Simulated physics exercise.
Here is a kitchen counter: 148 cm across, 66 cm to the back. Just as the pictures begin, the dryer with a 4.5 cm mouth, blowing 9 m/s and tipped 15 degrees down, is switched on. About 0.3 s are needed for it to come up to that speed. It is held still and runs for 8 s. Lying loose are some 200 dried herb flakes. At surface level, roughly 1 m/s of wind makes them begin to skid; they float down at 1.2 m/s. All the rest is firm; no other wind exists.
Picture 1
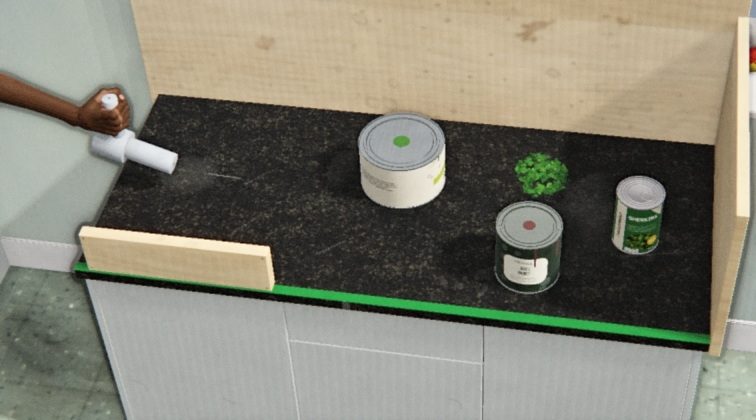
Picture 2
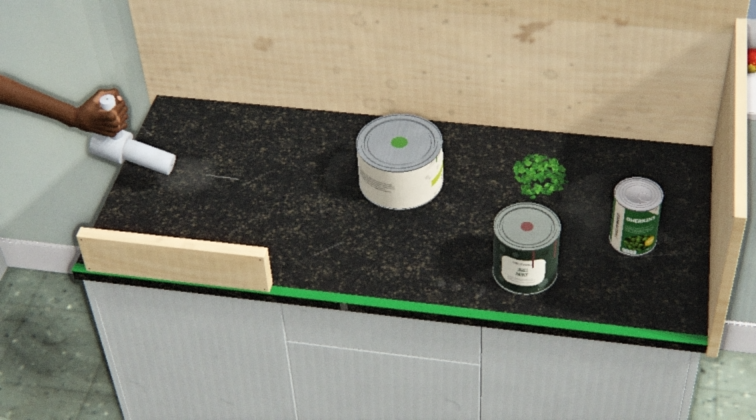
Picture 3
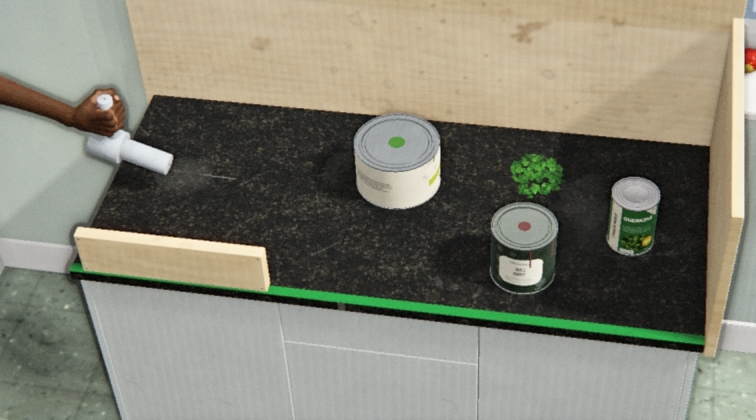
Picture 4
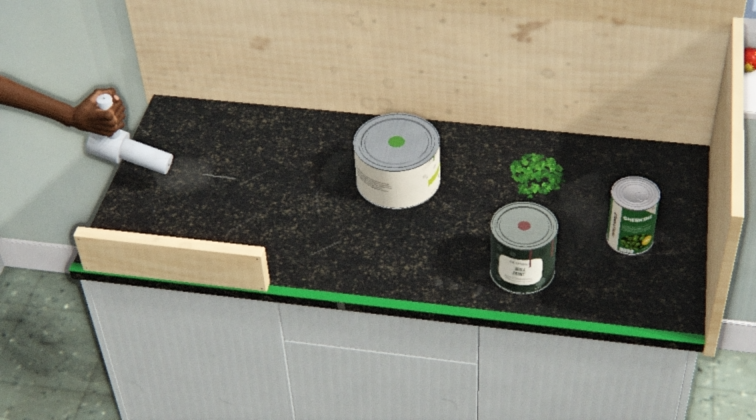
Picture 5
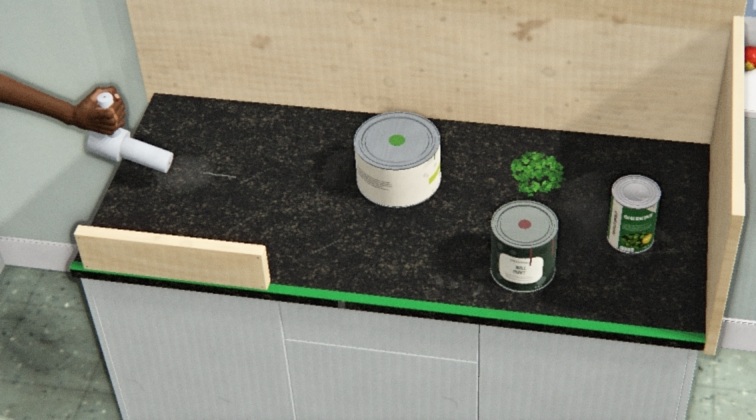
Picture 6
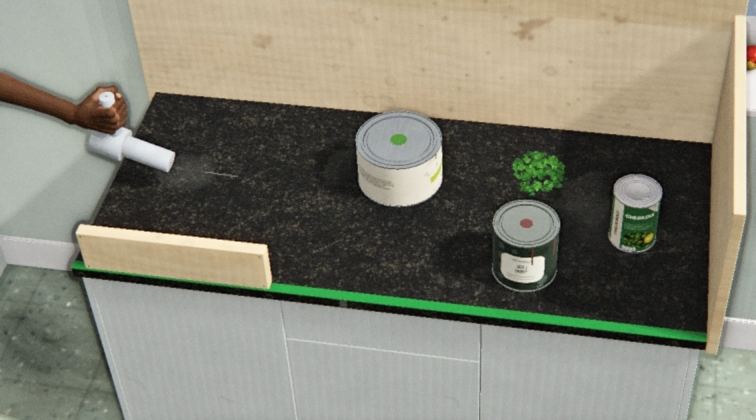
A hand at the left holds a white dryer still, pointed across a dark speckled counter, while the view shifts very slightly; three tins and a small pile of green herb flakes stay in place, with nothing visibly stirring.
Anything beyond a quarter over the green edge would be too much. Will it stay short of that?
The quarter limit holds.
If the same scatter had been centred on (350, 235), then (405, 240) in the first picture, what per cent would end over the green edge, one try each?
In turn: 80 per cent, 60 per cent.
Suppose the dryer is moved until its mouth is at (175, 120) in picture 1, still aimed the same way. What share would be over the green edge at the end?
In that case roughly 0 percent.
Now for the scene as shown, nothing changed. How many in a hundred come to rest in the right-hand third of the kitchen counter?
Something close to 100 % ends up there.
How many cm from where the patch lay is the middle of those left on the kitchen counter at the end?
Close to 0 cm.
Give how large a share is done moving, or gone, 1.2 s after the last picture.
It comes out at some 60 %.
Then, 1.2 s after the last picture, 40 % are on the move or not yet settled, 0 % are over the green edge; the middle of those still in play is near (539, 172).
Then, 2.2 s after the last picture, 38 % are on the move or not yet settled, 0 % are over the green edge; the middle of those still in play is near (539, 172).
Then, 4.1 s after the last picture, 32 % are on the move or not yet settled, 0 % are over the green edge; the middle of those still in play is near (542, 170).
Then, 7.7 s after the last picture, at the end, 0 % are over the green edge; the middle of those still in play is near (542, 170).
